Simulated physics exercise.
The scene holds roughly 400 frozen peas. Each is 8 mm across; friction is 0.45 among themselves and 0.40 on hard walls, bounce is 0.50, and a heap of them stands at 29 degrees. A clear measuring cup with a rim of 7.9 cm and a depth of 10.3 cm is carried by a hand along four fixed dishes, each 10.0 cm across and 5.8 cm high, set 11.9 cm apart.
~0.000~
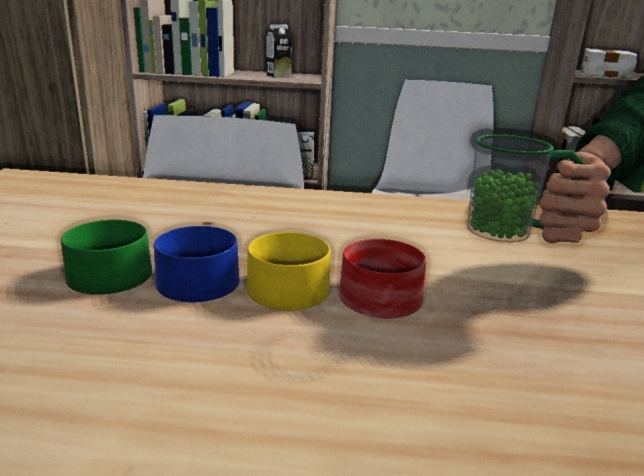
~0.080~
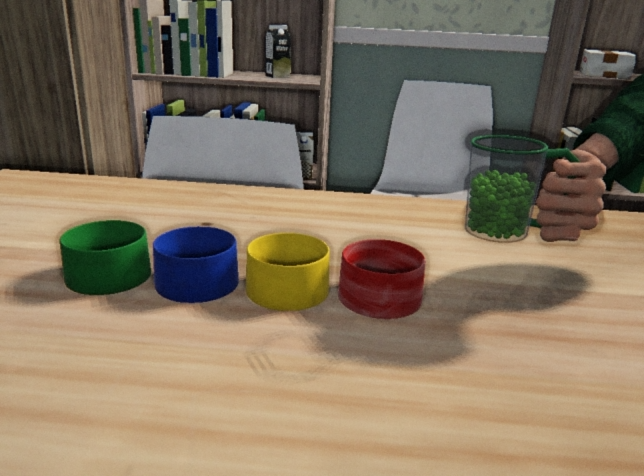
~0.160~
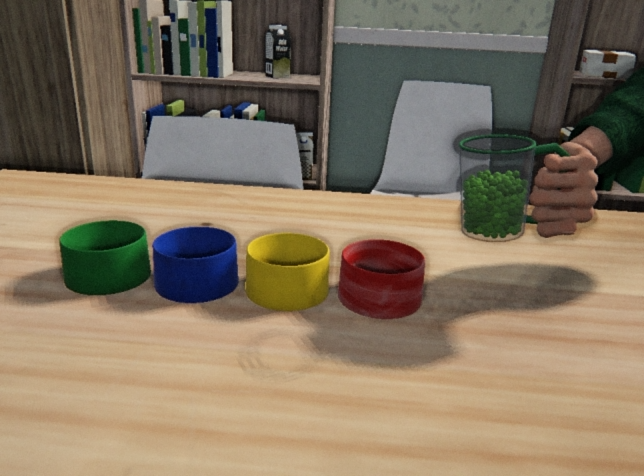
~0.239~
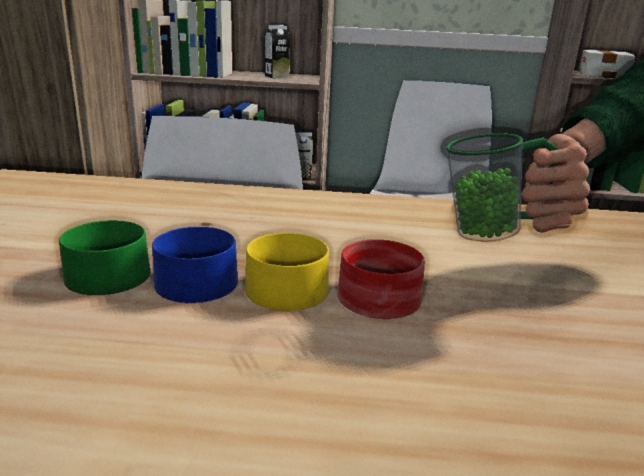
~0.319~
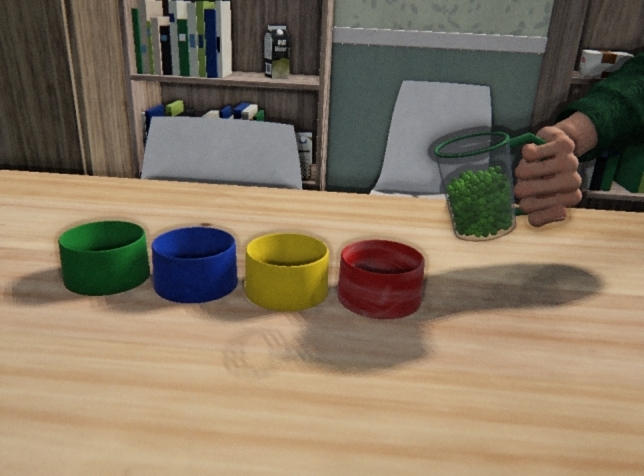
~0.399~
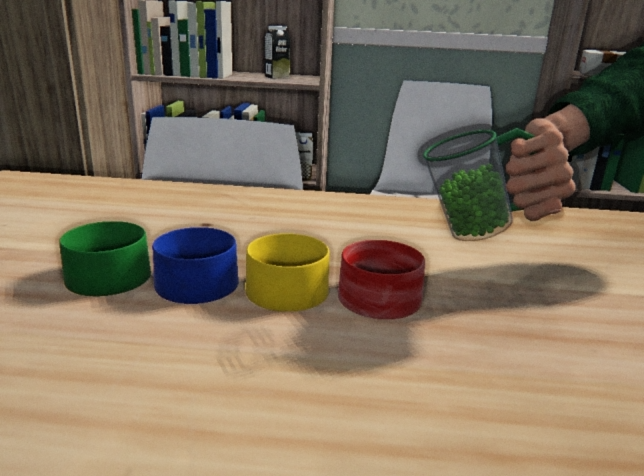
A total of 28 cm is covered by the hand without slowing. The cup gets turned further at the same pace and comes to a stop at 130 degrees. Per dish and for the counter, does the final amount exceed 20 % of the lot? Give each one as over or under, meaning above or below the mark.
Red dish: Under, blue dish: Under, green dish: Under, yellow dish: Over, counter: Under.
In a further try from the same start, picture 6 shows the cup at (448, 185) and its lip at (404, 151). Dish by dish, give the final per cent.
The red dish keeps 0, the blue one 100, the green one 0 and the yellow one 0.
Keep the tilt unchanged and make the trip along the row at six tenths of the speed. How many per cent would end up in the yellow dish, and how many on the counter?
In that case: Yellow 10, and counter 50.
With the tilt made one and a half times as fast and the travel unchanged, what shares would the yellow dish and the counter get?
I'd say yellow ends at 50 while the counter ends at 40.
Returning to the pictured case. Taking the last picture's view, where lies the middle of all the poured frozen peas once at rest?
My guess is close to (281, 273).
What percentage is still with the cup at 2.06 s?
Some 0 per cent.
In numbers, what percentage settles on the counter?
Close to 0 %, more or less.
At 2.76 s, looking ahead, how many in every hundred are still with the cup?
About 0 percent of the load.
After 1.39 s, tilt 90 degrees; cup holds 100 %.
After 2.06 s, tilt 130 degrees; cup holds 0 %, yellow 100 %.
After 2.76 s, tilt 130 degrees; cup holds 0 %, yellow 100 %.
By 3.1 s all is still; red 0 %, blue 0 %, green 0 %, yellow 100 %, counter 0 %.
